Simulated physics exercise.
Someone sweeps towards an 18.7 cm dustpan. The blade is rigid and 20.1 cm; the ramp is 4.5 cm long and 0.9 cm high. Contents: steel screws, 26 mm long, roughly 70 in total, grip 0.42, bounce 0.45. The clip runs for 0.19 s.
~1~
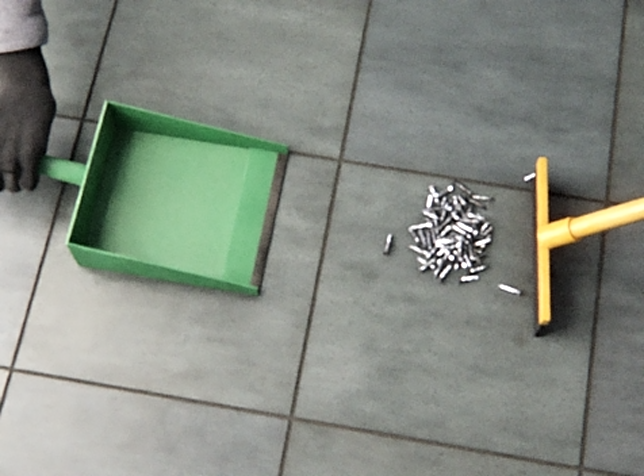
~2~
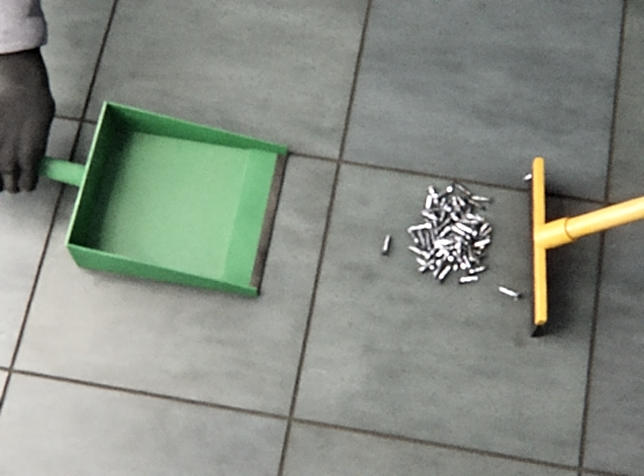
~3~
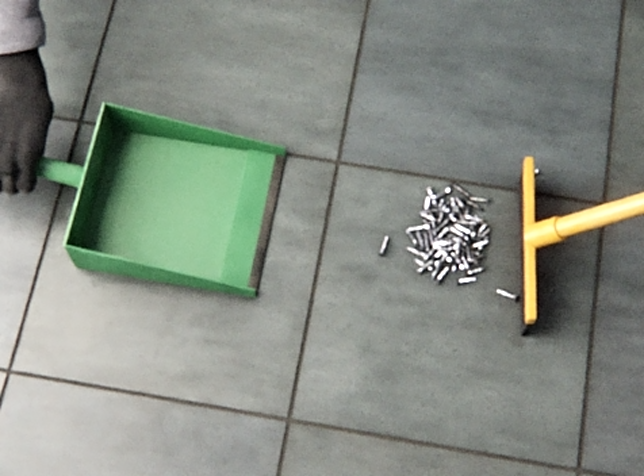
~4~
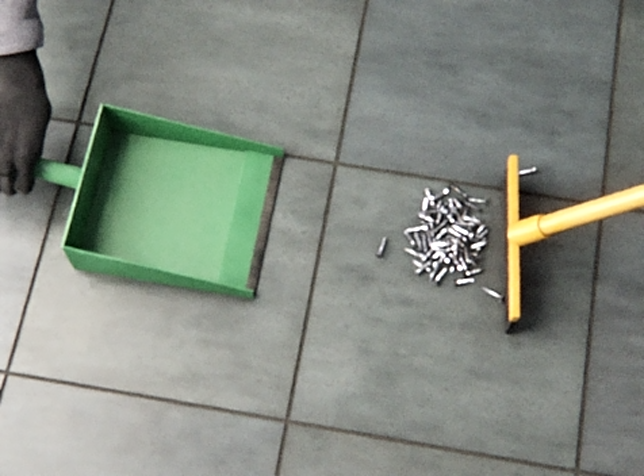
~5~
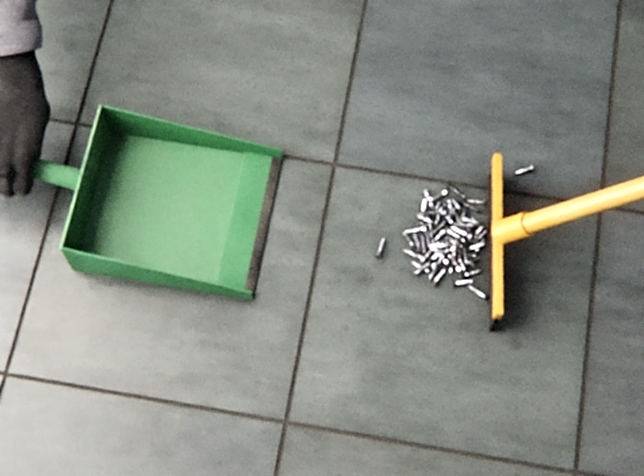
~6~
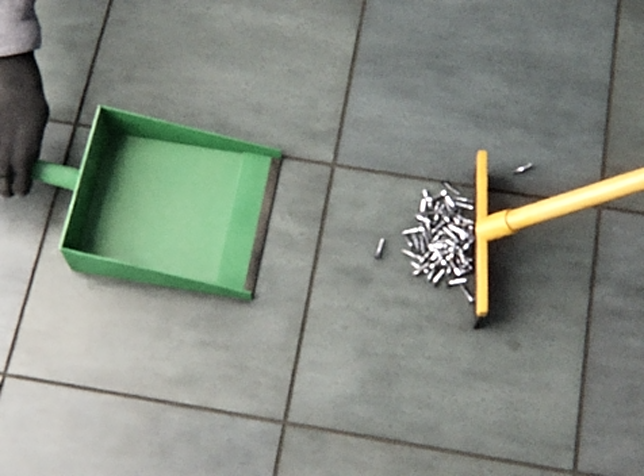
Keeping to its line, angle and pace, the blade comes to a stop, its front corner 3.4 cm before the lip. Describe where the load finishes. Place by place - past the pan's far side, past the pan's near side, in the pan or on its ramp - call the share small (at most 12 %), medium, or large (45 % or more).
Far side - small, near side - small, pan - small.
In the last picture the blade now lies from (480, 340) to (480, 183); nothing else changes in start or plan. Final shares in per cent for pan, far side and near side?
Final per cent - pan 0, far 5, near 20.
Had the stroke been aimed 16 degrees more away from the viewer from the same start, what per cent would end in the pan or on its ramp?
That gives near 0 in a hundred.
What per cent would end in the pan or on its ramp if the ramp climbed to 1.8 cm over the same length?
It would be roughly 5 percent.
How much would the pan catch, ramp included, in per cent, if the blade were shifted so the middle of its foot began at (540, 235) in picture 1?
Roughly 5 percent would end up there.
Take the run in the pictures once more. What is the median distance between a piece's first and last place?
It comes to some 20 cm.
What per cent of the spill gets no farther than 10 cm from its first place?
Some 0 per cent.
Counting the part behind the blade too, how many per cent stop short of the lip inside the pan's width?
Around 90 in a hundred.
Then, 0.23 s after the last picture, middle of the blade 15 cm from the lip; 0 % over the lip, far side 5 %, near side 0 %.
Then, 0.38 s after the last picture, middle of the blade 8 cm from the lip; 0 % over the lip, far side 5 %, near side 0 %.
Then, 0.66 s after the last picture, middle of the blade 5 cm from the lip; 5 % over the lip, far side 5 %, near side 0 %.
In the end, far side 5 %, near side 0 %, pan 5 %, in front of the lip or behind the blade 90 %.
